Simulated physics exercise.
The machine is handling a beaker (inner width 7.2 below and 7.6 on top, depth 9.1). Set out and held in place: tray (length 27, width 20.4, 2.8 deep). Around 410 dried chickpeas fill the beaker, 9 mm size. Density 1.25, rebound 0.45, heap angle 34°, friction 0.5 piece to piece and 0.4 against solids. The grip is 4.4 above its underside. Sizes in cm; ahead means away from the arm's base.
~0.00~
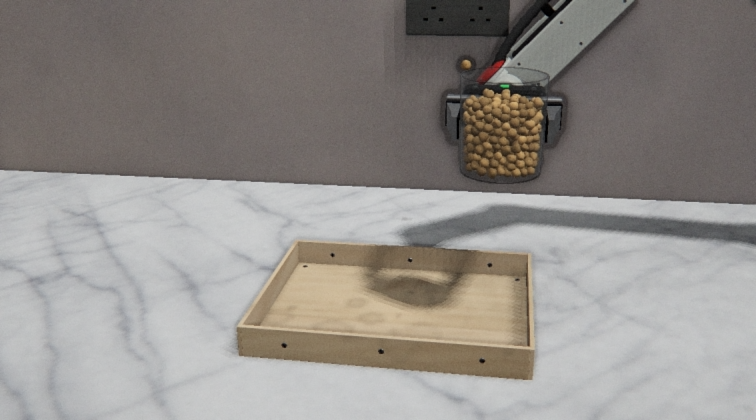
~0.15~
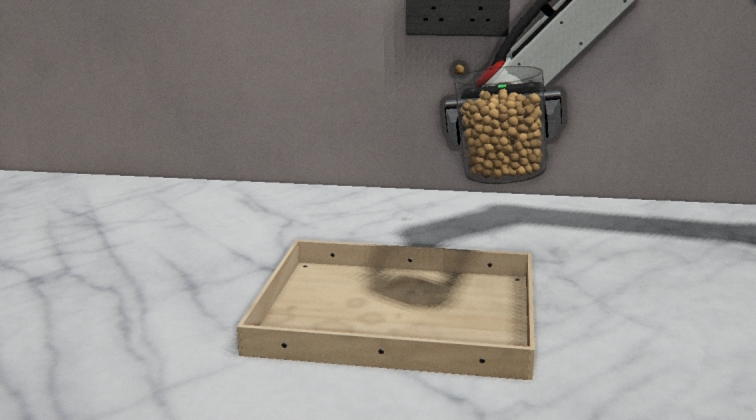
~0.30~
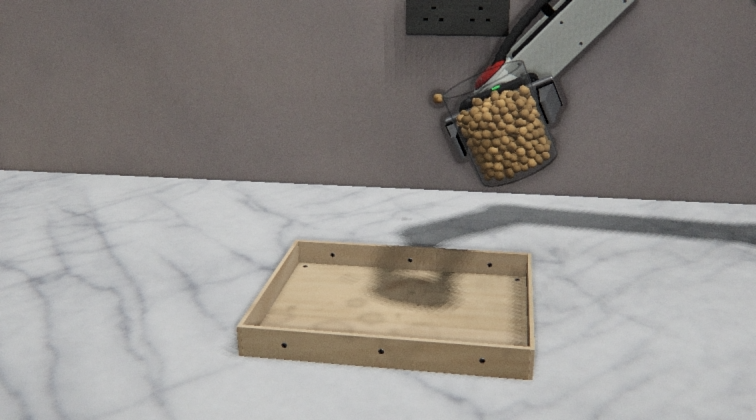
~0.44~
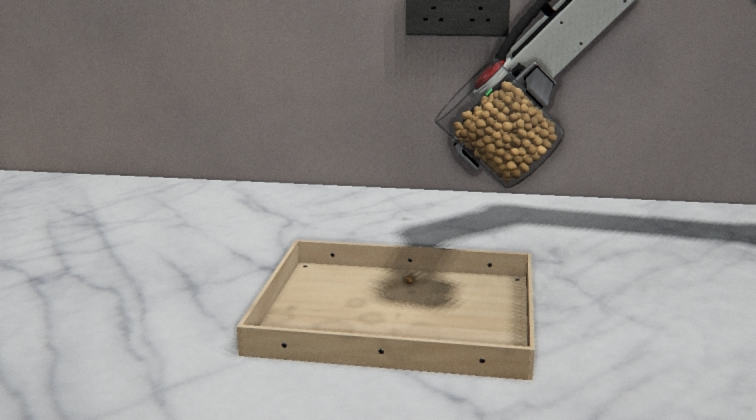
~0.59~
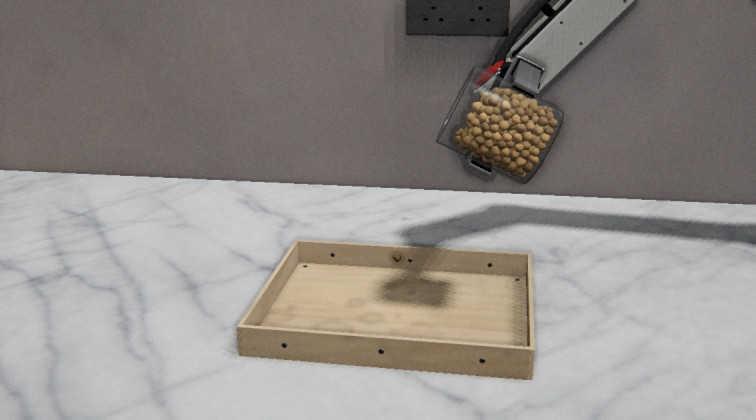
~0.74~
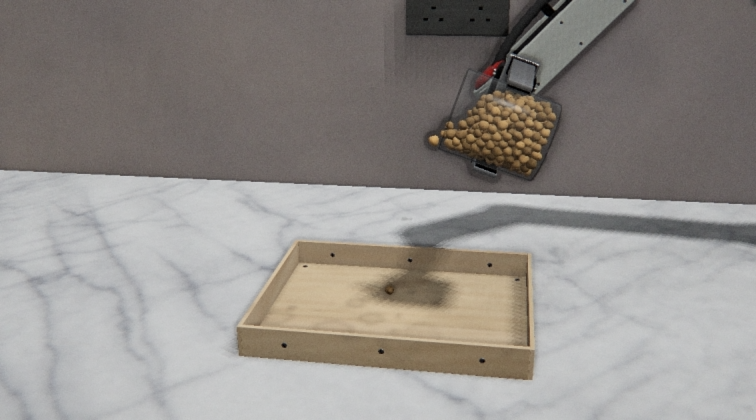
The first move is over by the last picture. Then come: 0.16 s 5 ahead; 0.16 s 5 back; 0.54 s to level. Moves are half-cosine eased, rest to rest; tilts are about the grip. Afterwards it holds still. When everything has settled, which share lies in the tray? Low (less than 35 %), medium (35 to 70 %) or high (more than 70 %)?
Answer: Low; less than 35 % of the dried chickpeas finish in the tray.
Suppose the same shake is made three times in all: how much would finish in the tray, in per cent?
In that case some 45 per cent.
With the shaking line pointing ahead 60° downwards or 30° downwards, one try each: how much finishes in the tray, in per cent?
Some 5 and 10 per cent.
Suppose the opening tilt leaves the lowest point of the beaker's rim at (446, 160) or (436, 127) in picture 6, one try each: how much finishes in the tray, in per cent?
Some 50 and 5 per cent.
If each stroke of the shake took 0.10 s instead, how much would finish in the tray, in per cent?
It would be near 45 per cent.
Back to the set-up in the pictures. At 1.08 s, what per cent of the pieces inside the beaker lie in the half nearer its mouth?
Roughly 45 per cent.
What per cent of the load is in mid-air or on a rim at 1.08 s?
Some 17 per cent.
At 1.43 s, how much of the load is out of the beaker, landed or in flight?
Some 20 per cent.
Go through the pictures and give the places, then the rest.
In the first picture, beaker middle at (502, 126), level; upper third of the load around (501, 112), from x 465 to 540, top at y 65; 408 in the beaker.
In the second picture, beaker middle at (502, 126), tilted 7° forward; upper third of the load around (503, 112), from x 460 to 540, top at y 70.
In the third picture, beaker middle at (501, 126), tilted 25° forward; upper third of the load around (504, 112), from x 440 to 545, top at y 90; 407 in the beaker, 1 in flight or on a rim.
In the fourth picture, beaker middle at (501, 126), tilted 46° forward; upper third of the load around (506, 113), from x 410 to 550, top at y 85; 407 in the beaker, 1 in the tray.
In the fifth picture, beaker middle at (501, 126), tilted 64° forward; upper third of the load around (507, 112), from x 395 to 550, top at y 90; 407 in the beaker, 1 in the tray.
In the sixth picture, beaker middle at (501, 127), tilted 71° forward; upper third of the load around (511, 113), from x 390 to 550, top at y 95; 407 in the beaker, 1 in the tray.
By 1.08 s, tilted 71° forward, highest piece 22 above the table; 327 in the beaker, 11 in the tray, 70 in flight or on a rim.
By 1.43 s, tilted 16° forward, highest piece 25 above the table; 321 in the beaker, 84 in the tray, 2 on the table or floor, 1 in flight or on a rim.
By 1.80 s, level, highest piece 25 above the table; 321 in the beaker, 85 in the tray, 2 on the table or floor.
By 2.85 s, level, highest piece 25 above the table; 321 in the beaker, 85 in the tray, 2 on the table or floor.
Final count, 321 in the beaker, 85 in the tray, 2 on the table or floor. That is 21 % in the tray.
